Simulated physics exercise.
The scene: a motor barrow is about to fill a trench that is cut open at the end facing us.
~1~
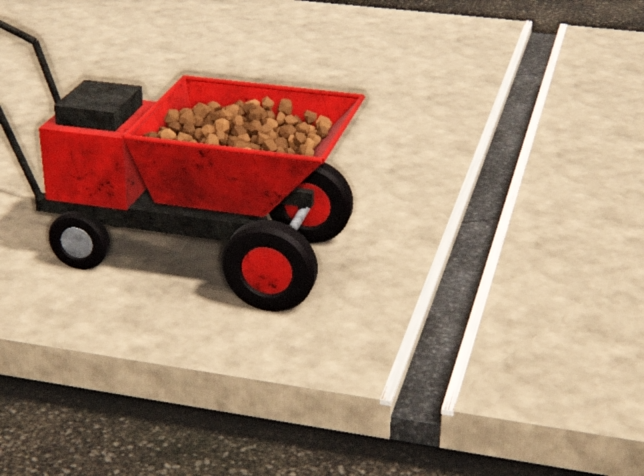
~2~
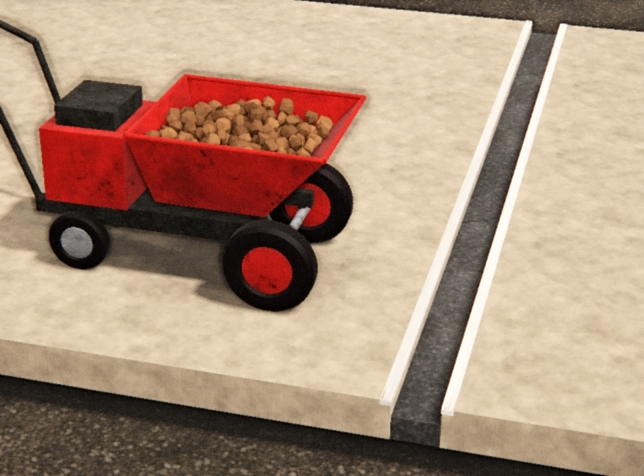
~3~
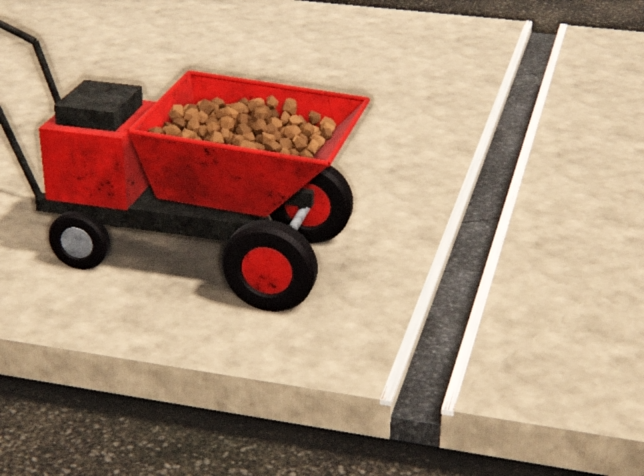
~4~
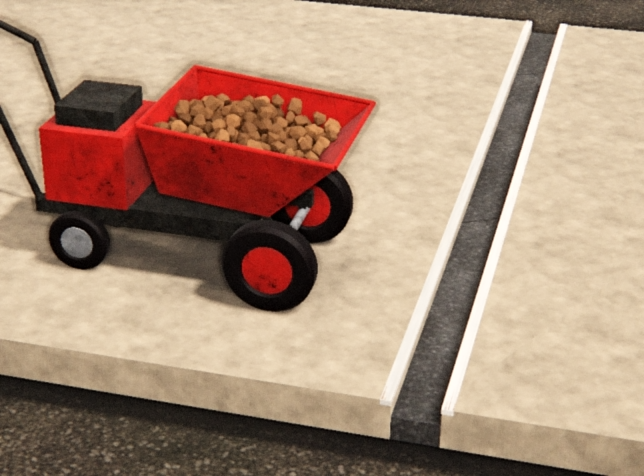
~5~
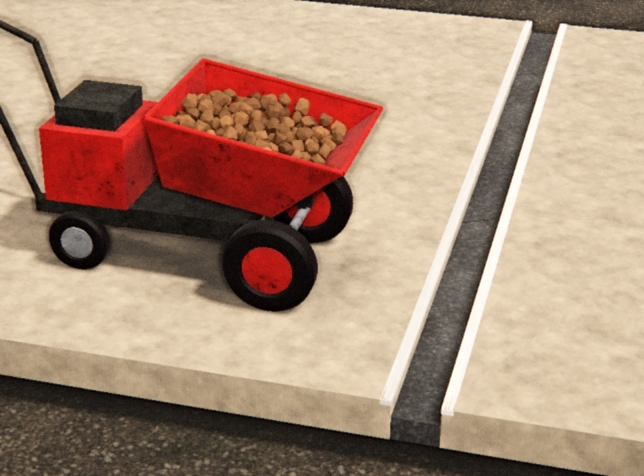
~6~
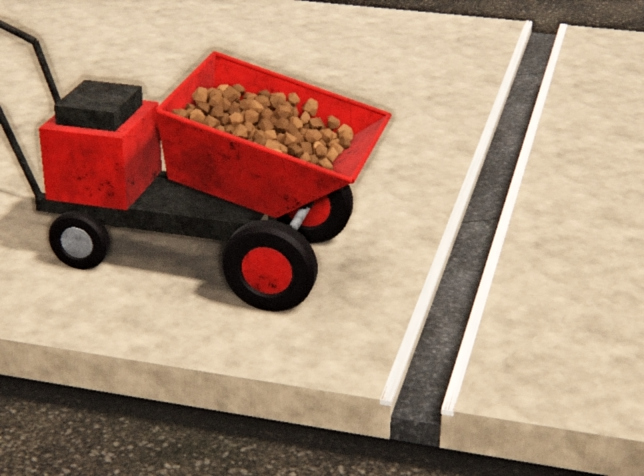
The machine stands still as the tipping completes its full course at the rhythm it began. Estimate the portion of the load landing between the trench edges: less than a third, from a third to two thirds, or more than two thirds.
What ends in the trench is going to be one-third to two-thirds of the load.
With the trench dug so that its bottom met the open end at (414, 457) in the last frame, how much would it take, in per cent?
Around 70 per cent.
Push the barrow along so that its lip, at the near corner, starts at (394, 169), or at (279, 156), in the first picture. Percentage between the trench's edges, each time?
Roughly 0 per cent at the first spot and 40 per cent at the second.
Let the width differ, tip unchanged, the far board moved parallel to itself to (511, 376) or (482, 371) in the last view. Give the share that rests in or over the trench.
First try: About 80 %; second try: About 60 %.
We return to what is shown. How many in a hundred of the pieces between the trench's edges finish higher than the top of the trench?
60 %, roughly.
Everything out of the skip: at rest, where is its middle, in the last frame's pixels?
Around (464, 294).
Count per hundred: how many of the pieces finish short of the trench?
Result: Close to 10 %.
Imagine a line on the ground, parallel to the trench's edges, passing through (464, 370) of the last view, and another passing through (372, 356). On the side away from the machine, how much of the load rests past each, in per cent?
That's 30 in a hundred for the first and 80 in a hundred for the second.
Shortly afterwards, skip tipped steeply; the whole lot in the skip.
Next, skip tipped steeply; the bulk in the skip; only a few short of the trench; near a quarter in or heaped over the trench; only a few beyond it; only a few falling.
Some moments later, skip tipped right over; near a quarter in the skip; a little short of the trench; near half in or heaped over the trench; near a quarter beyond it.
In the end, skip tipped right over; near a quarter in the skip; a little short of the trench; near half in or heaped over the trench; near a quarter beyond it.
